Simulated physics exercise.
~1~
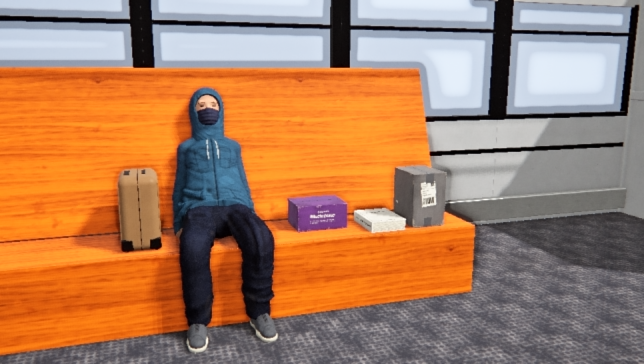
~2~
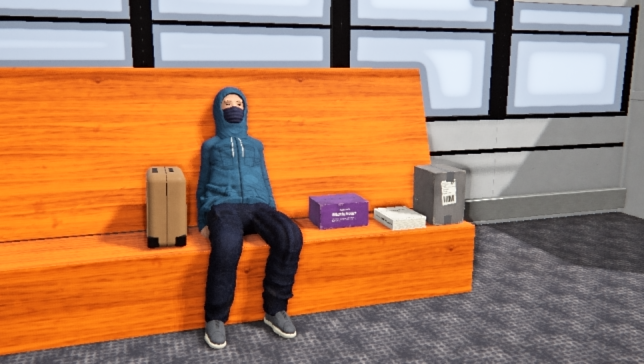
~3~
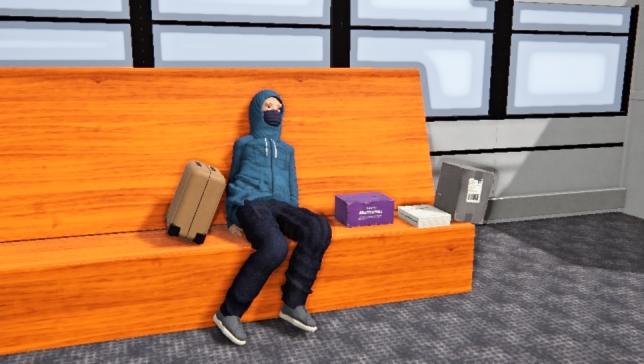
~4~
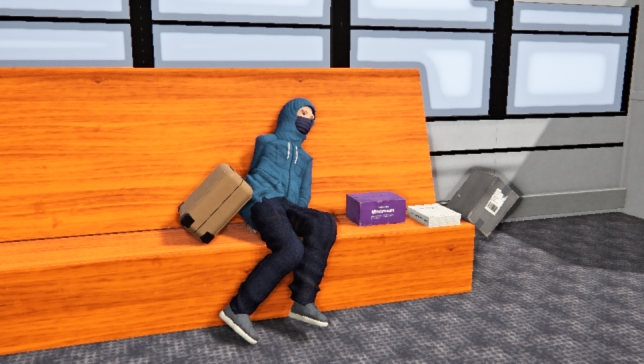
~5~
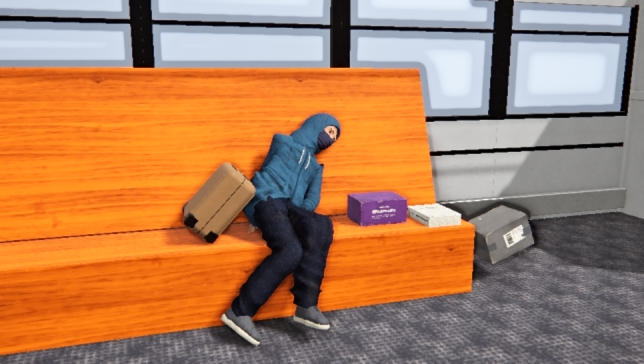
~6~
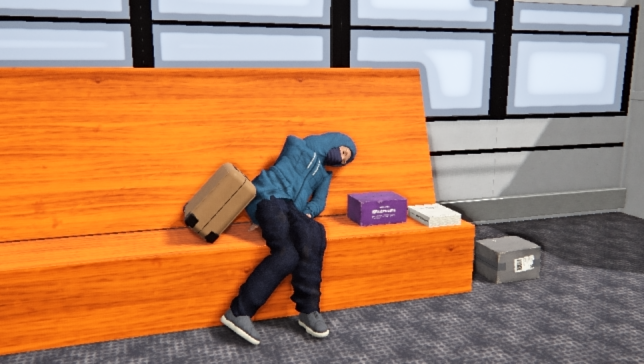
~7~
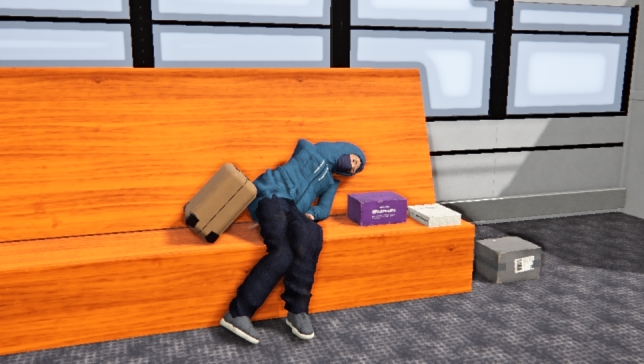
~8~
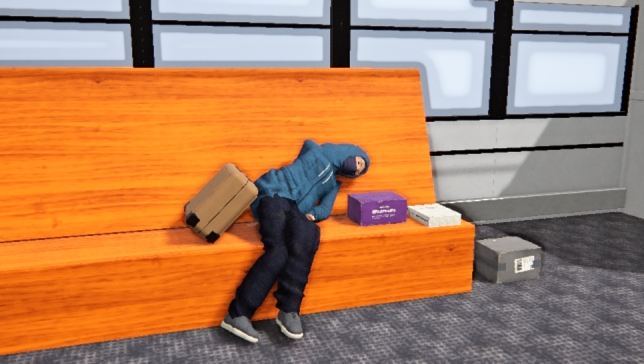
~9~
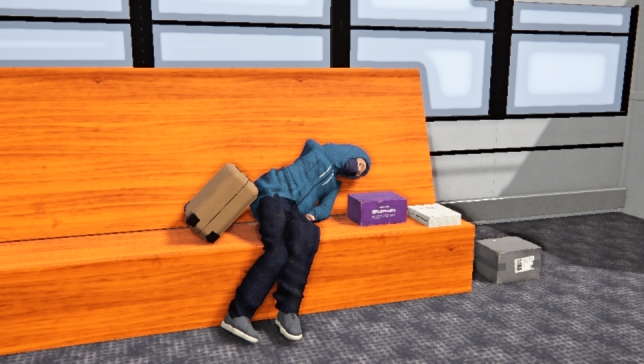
At the start, a hooded, masked figure sits upright on an orange bench, with a brown case on the left and a purple carton, a white flat item and a grey pack on the right. Everything on the bench slides to the right together. The brown case and the grey pack begin to tilt, and the figure leans right. The pack then tips over the bench end and drops to the floor, while the figure slumps sideways toward the purple carton. Finally, the pack lies on its side on the floor, and the figure stays slumped on the seat beside the leaning case, the carton and the white item.
